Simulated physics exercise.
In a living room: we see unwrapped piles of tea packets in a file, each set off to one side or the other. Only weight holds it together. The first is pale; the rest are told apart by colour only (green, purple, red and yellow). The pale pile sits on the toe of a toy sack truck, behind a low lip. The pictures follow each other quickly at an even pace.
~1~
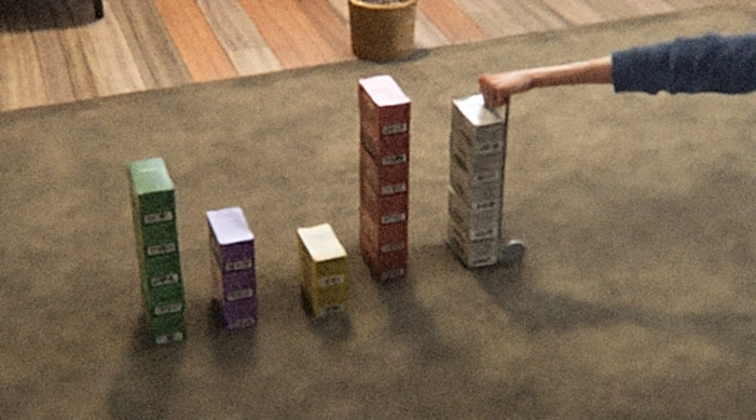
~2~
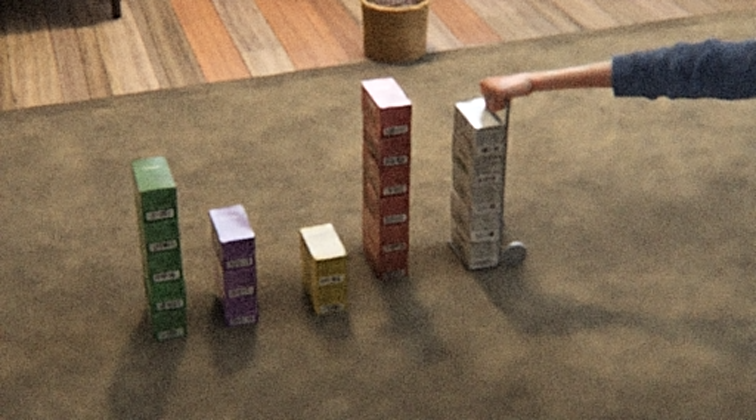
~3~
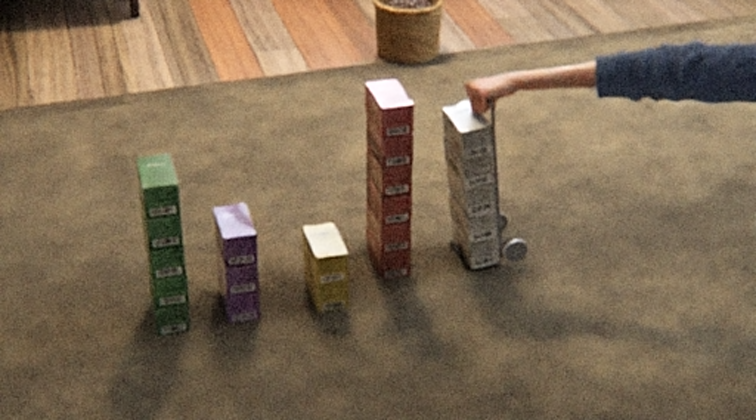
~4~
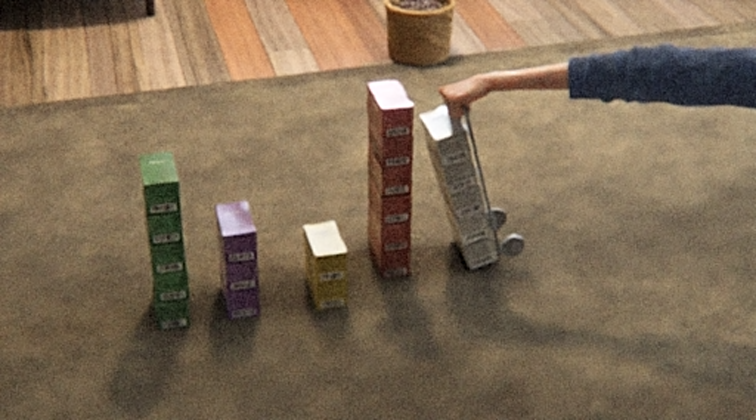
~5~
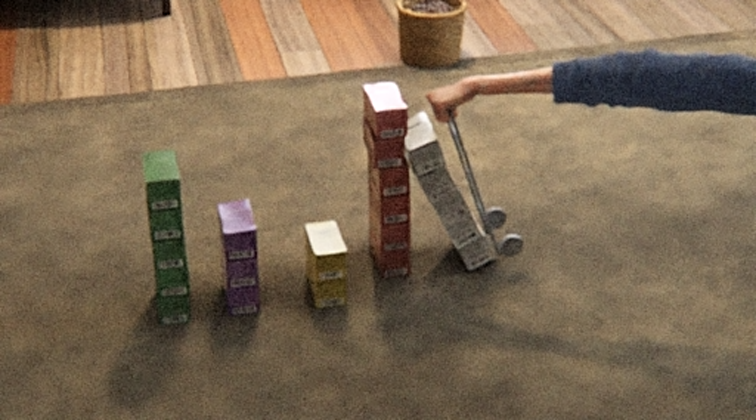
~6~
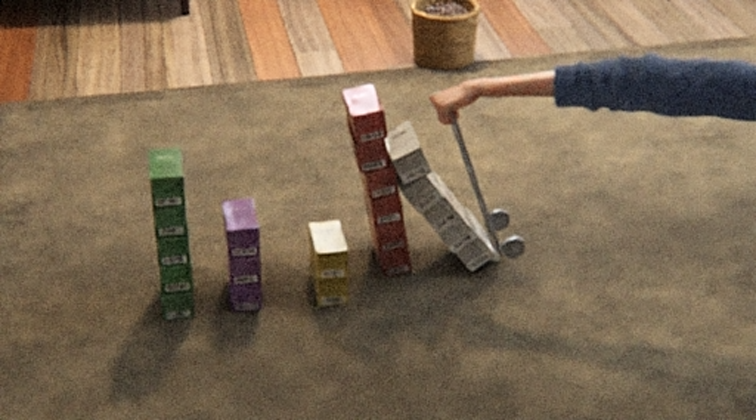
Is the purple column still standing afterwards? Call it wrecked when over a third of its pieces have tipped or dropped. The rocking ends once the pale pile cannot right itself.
The purple pile survives.
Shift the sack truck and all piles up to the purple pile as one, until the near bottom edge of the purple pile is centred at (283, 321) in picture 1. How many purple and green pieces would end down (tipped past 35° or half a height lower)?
Down at the end: Purple 0, green 0.
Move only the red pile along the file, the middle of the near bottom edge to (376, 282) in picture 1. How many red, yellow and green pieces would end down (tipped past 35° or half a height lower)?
Red 6, yellow 1, green 0.
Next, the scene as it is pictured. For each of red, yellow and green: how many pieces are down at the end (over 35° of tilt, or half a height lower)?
Pile by pile, red 6, yellow 1, green 0.
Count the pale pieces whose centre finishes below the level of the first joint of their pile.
3 pale pieces.
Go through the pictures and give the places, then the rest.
In the first frame (each place is the centre of the face we see best; the camera moves round a little), truck frame (506, 133) level; top purple packet (230, 224); top green packet (150, 175); the others all in place.
Truck frame (506, 136) level; top purple packet (232, 223), in the second frame.
Truck frame (494, 137) rocked a little, top of the pale pile leaning a little; top purple packet (234, 220); the others all in place, in the third frame.
Truck frame (473, 140) rocked a little, top of the pale pile leaning clearly; top purple packet (235, 218); the others all in place, in the fourth frame.
Truck frame (462, 144) rocked clearly, top of the pale pile leaning clearly; top purple packet (236, 216); top red packet (393, 124) moved a little; 2 have shifted, in the fifth frame.
Truck frame (464, 146) rocked clearly, top of the pale pile leaning clearly; top purple packet (240, 213); top red packet (371, 127) tilted a little; steepest lean, the packet at (382, 183); 6 have shifted, in the sixth frame.
Just after the last frame, 5 of the pale pile down; none of the 3 purple packets down (0 of 16 in all colours); top purple packet unmoved; top red packet tilted clearly.
A moment on, 5 of the pale pile down; none of the 3 purple packets down (6 of 16 in all colours); top purple packet unmoved; top red packet tilted well over, about its own height lower.
Further on, 5 of the pale pile down; none of the 3 purple packets down (7 of 16 in all colours); top purple packet moved half its height; top red packet on its side.
When it is over, 5 of the pale pile down; none of the 3 purple packets down (7 of 16 in all colours); top purple packet moved half its height; top red packet on its side. In pixels of the last frame, middles, top purple packet near (229, 230), top red packet near (152, 245).
